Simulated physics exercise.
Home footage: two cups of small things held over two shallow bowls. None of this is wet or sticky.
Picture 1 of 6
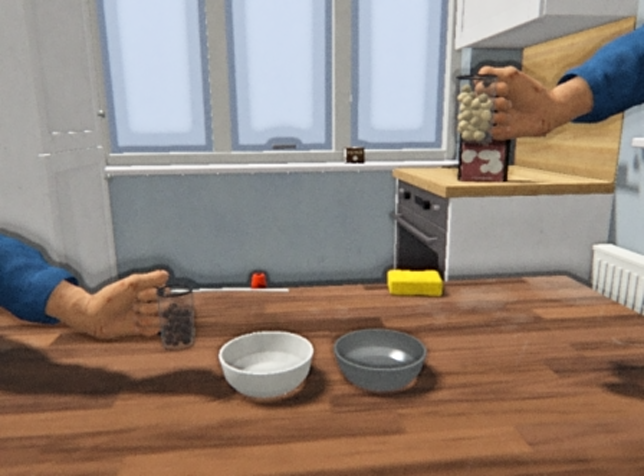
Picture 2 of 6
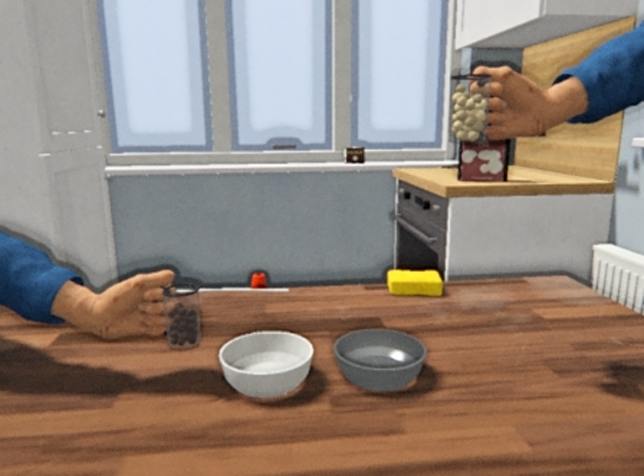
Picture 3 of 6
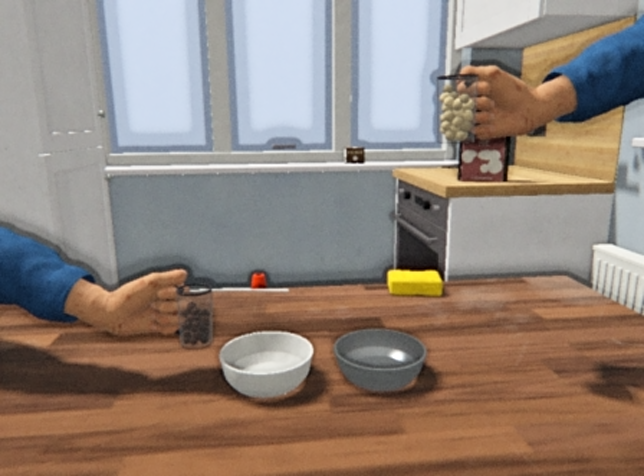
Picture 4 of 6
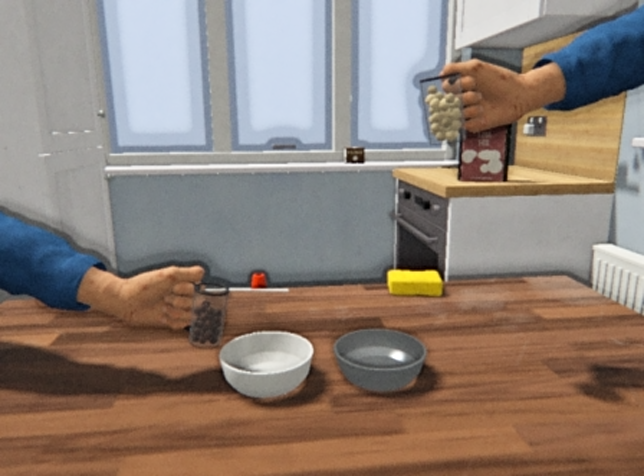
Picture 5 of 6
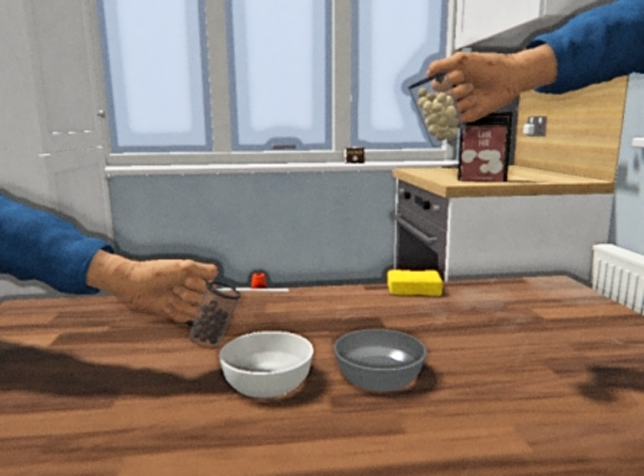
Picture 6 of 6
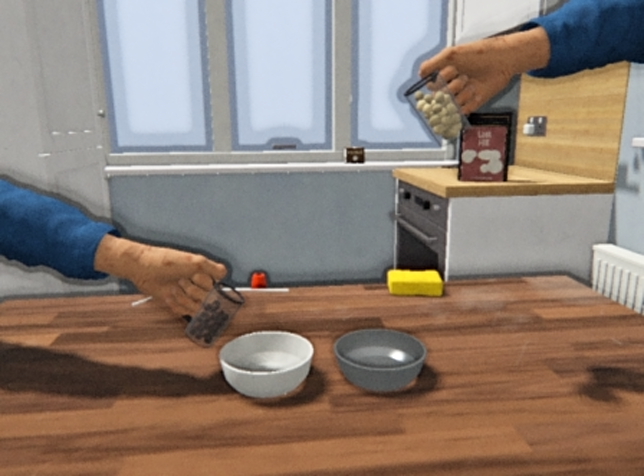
To begin with, two hands hold clear cups upright near a white bowl and a grey bowl on a wooden table, dark balls low at left, pale nuts high at right. The hands move the cups inward toward each other, then tilt them gradually, the contents still inside and both bowls empty.
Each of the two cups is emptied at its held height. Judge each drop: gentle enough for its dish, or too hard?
Left dish - gentle enough, right dish - too hard.
Then, 0.22 s on from there, left, the whole lot still in the cup; right, the whole lot still in the cup.
Then, 0.51 s on from there, left, the whole lot still in the cup; right, the whole lot still in the cup.
Then, 0.81 s on from there, left, the bulk still in the cup, a little in the dish, a little in the air; right, the bulk still in the cup, near a quarter in the air.
In the end, left, the whole lot in the dish, none at all outside the dish; right, near two thirds in the dish, near a third outside the dish.
